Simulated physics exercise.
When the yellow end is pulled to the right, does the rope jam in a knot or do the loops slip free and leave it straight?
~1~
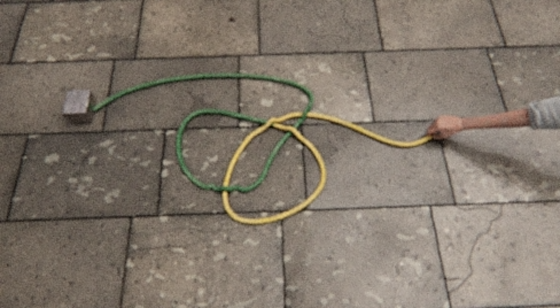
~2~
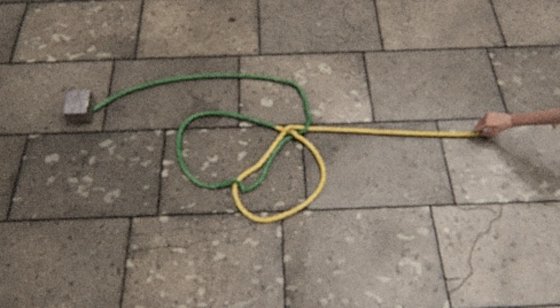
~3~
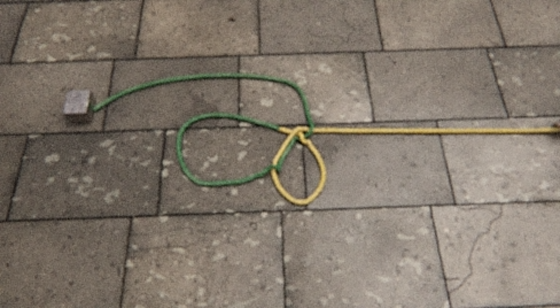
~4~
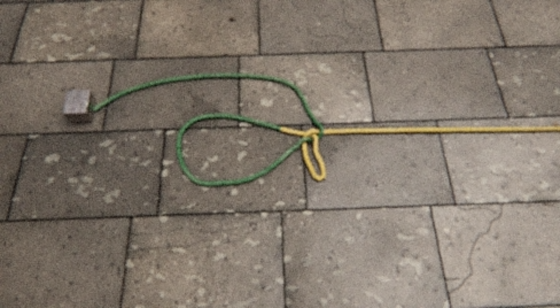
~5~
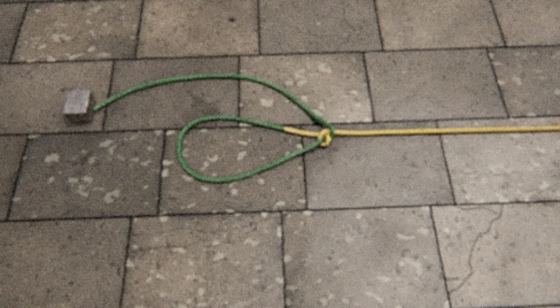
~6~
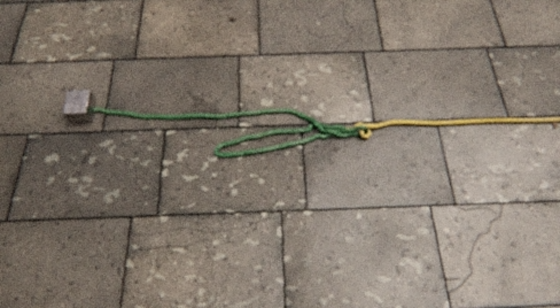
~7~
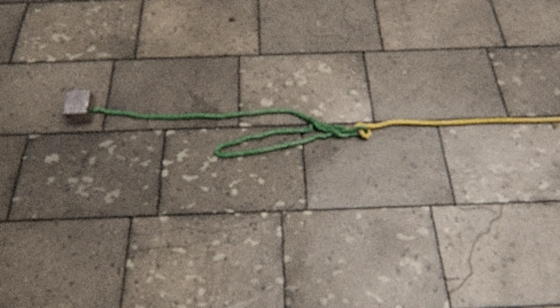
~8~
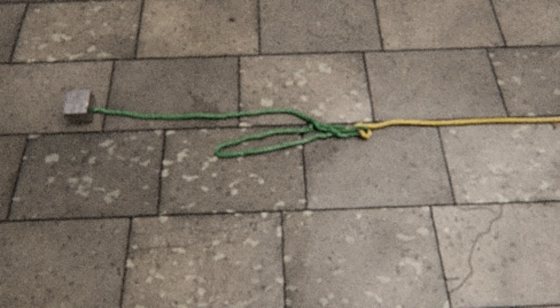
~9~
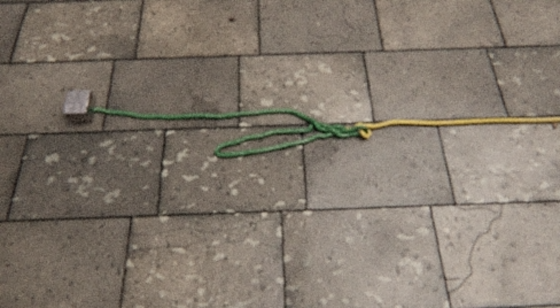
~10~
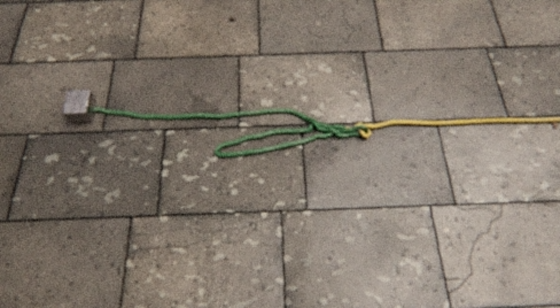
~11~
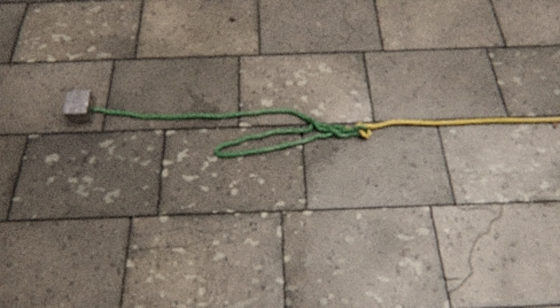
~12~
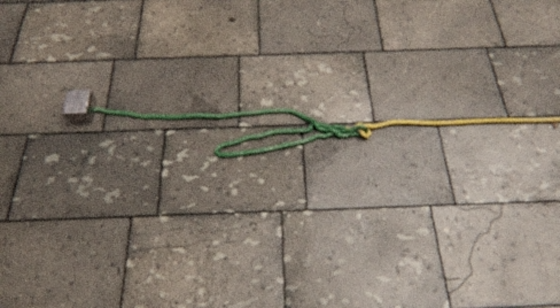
The rope jams in a knot. The yellow loop tightens down and the green part stays bunched up behind it.
